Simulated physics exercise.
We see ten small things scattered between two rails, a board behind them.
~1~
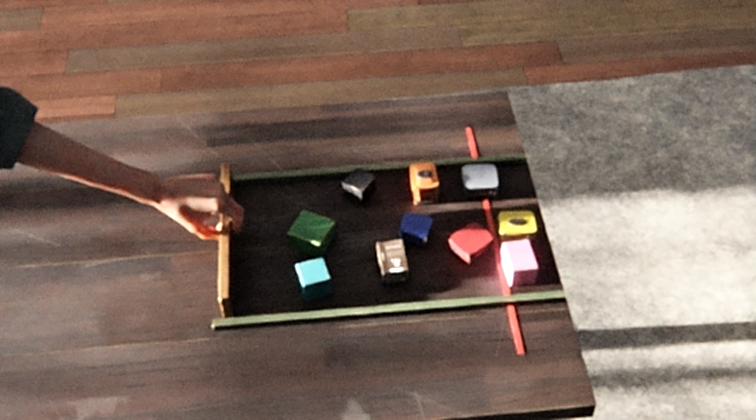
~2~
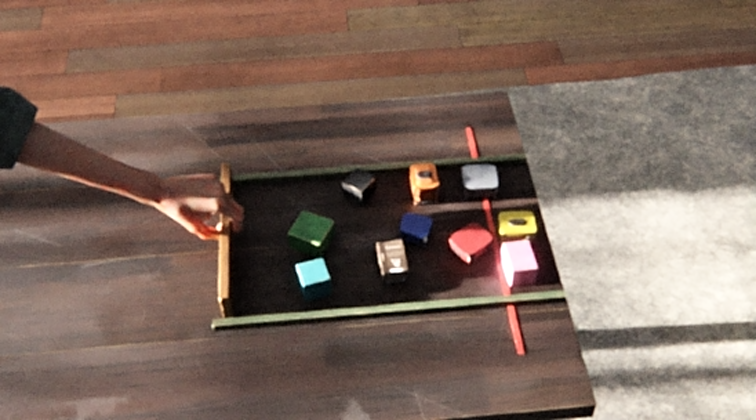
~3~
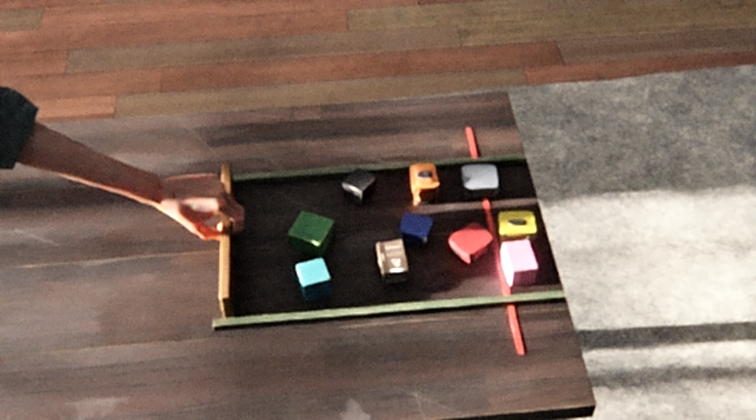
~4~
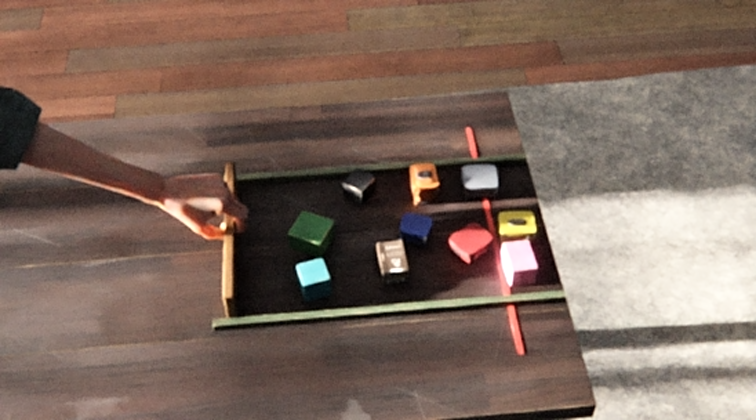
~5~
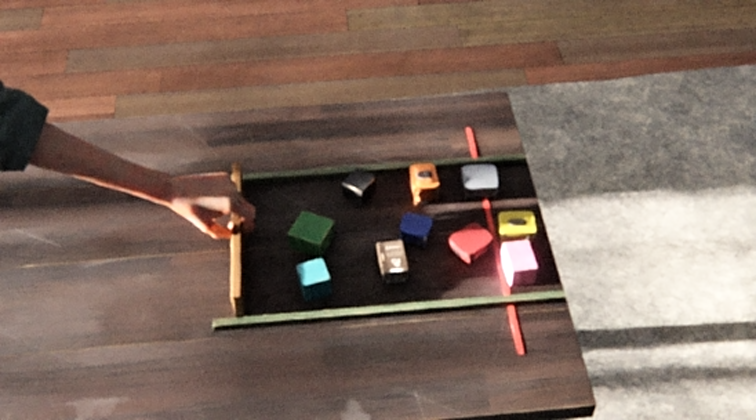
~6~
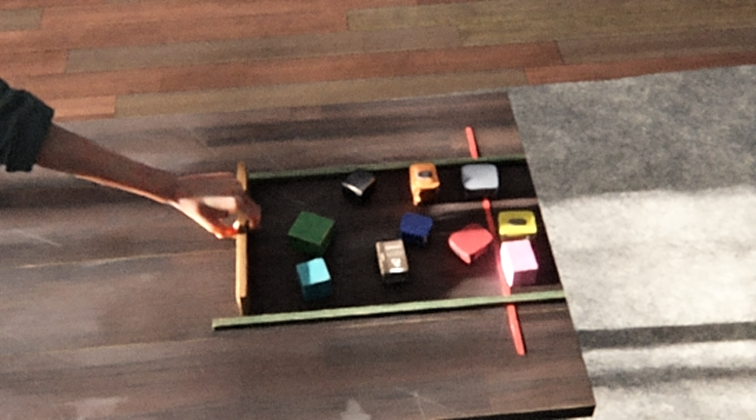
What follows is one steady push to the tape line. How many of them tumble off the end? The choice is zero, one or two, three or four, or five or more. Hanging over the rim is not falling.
The number that fall off is three or four.
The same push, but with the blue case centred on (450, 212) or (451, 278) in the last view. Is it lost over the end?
The blue case does not fall; remains up.
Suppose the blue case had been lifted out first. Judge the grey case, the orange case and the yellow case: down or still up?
The grey case goes over, the orange case survives, the yellow case is lost.
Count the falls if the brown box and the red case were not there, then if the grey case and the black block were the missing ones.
It would be 2 and 2.
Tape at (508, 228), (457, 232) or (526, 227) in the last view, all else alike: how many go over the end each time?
The counts: 5, 0 and 7.
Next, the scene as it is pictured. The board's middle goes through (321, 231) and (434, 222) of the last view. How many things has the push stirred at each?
By then 2, and 9.
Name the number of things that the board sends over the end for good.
Fallen: 3.
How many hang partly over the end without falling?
The number is 2.
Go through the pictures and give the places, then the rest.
Yellow case (516, 229); pink block (519, 263); grey case (479, 182); board (227, 238); tape (492, 229), in the first picture.
Pink block (519, 263); red case (471, 244), in the second picture.
Grey case (479, 182); turquoise block (314, 280), in the third picture.
Yellow case (516, 229); brown box (393, 261), in the fourth picture.
Pink block (519, 263); board (238, 237), in the fifth picture.
Yellow case (516, 229); pink block (519, 263); grey case (479, 182); board (244, 237); tape (492, 229), in the sixth picture.
Soon after, none off yet; yellow case at rest near (516, 229); pink block at rest near (519, 263); grey case at rest near (479, 182).
In the end, the number that fall off is three or four; gone, red case, grey case and yellow case.
